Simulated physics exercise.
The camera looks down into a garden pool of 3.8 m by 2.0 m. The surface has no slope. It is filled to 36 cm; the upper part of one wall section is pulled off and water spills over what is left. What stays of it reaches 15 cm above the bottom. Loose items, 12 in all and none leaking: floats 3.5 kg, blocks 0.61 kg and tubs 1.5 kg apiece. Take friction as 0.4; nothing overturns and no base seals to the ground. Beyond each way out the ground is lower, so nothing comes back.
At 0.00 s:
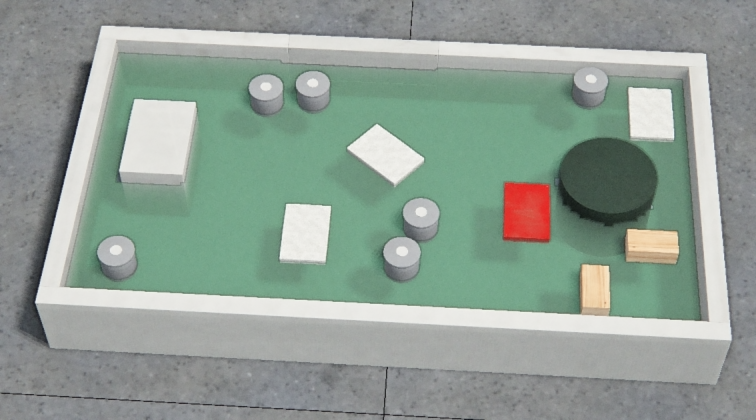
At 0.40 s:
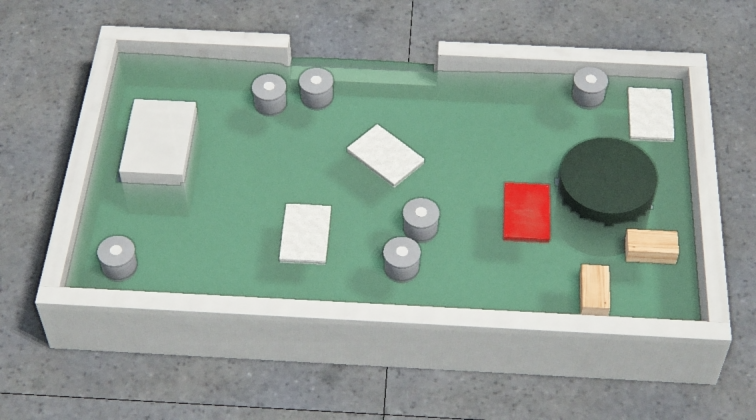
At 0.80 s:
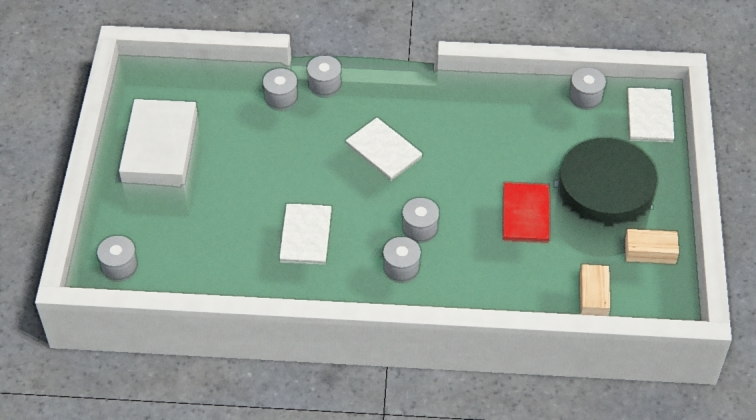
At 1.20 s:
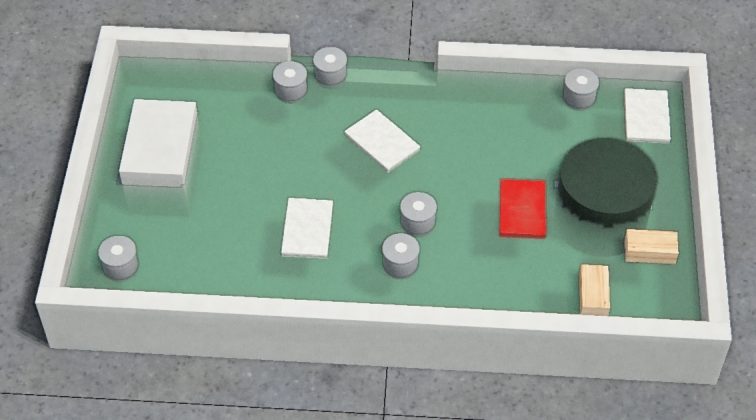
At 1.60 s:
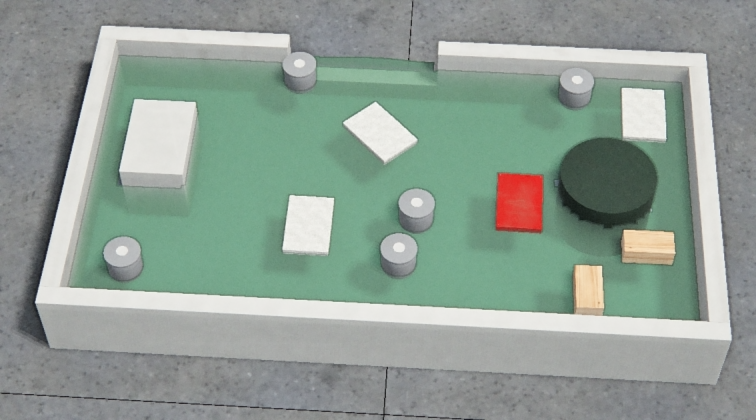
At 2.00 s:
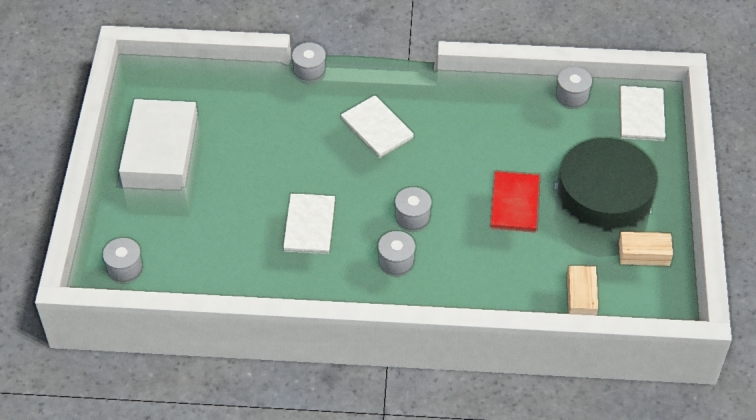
Grey tubs drift to the gap in the back wall and one disappears from view.
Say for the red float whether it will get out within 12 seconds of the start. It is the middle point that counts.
The red float remains inside.
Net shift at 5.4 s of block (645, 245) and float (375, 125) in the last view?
In that order: 5 cm, washed out.
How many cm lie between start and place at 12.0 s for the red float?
About 60 cm.
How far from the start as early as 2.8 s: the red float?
About 20 cm.
After 2.8 s the red float is near (514, 196), 0.2 m from its start, afloat; 2 of 12 are out; 10 afloat.
After 5.4 s the red float is near (507, 184), 0.3 m from its start, afloat; 3 of 12 are out; 9 afloat.
After 8.0 s the red float is near (495, 172), 0.4 m from its start, afloat; 3 of 12 are out; 9 afloat.
After 12.0 s the red float is near (482, 161), 0.6 m from its start, afloat; 3 of 12 are out; 9 afloat.
